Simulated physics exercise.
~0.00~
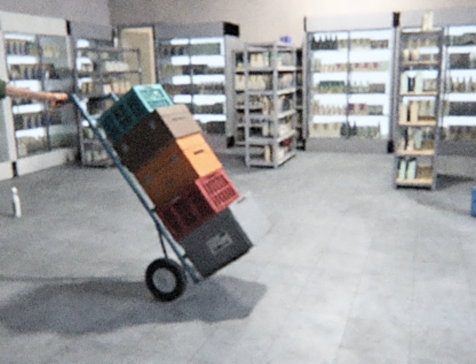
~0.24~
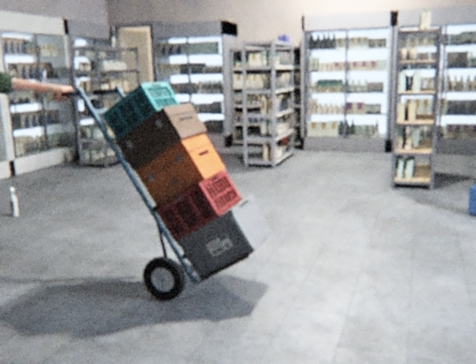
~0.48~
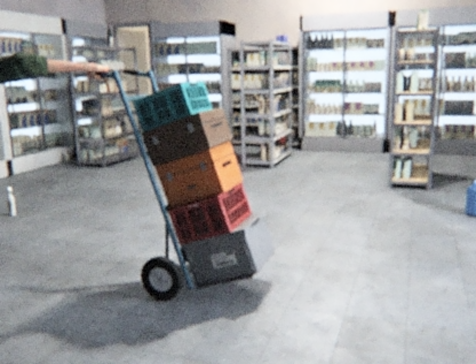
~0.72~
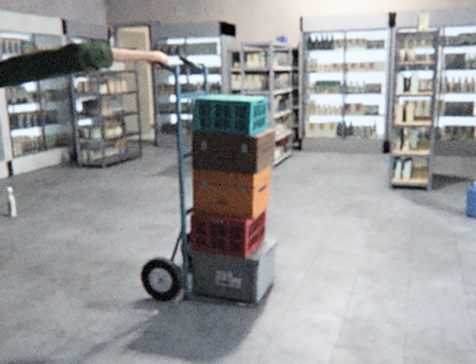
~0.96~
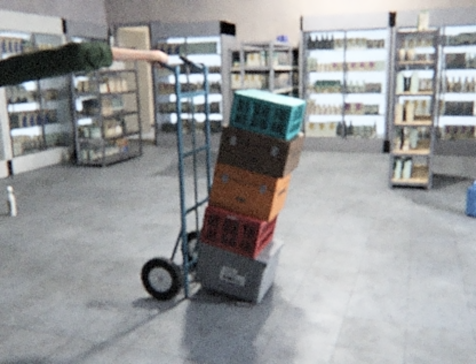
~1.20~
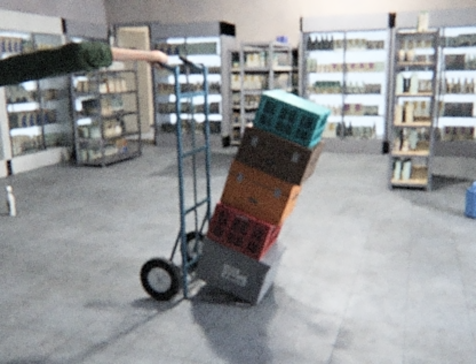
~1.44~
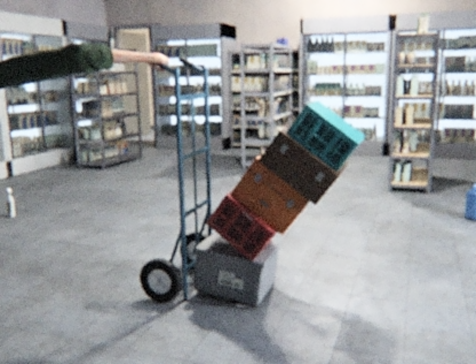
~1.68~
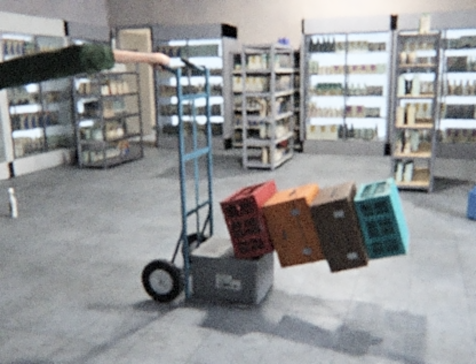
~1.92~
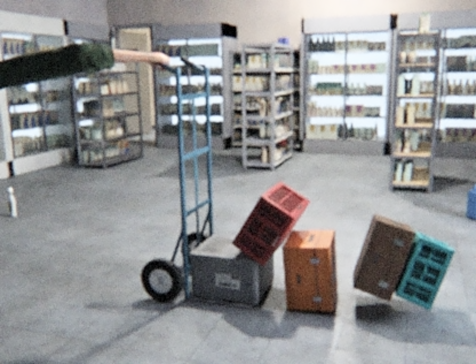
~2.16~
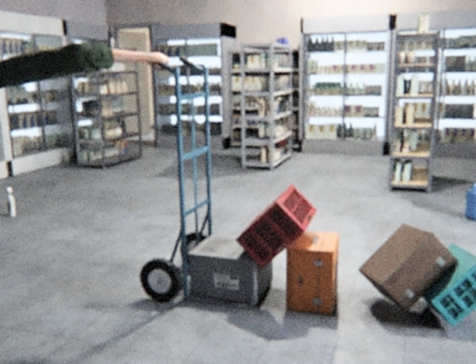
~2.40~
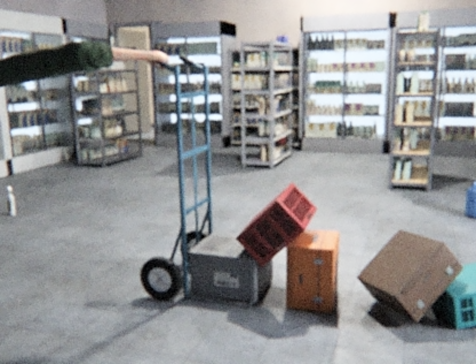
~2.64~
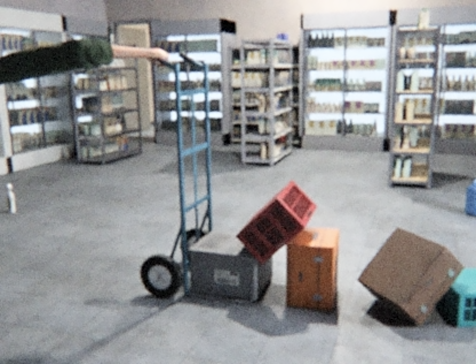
Stacked crates and boxes toppling right off a hand truck swung upright, three landing on the floor, red crate leaning on grey tote.
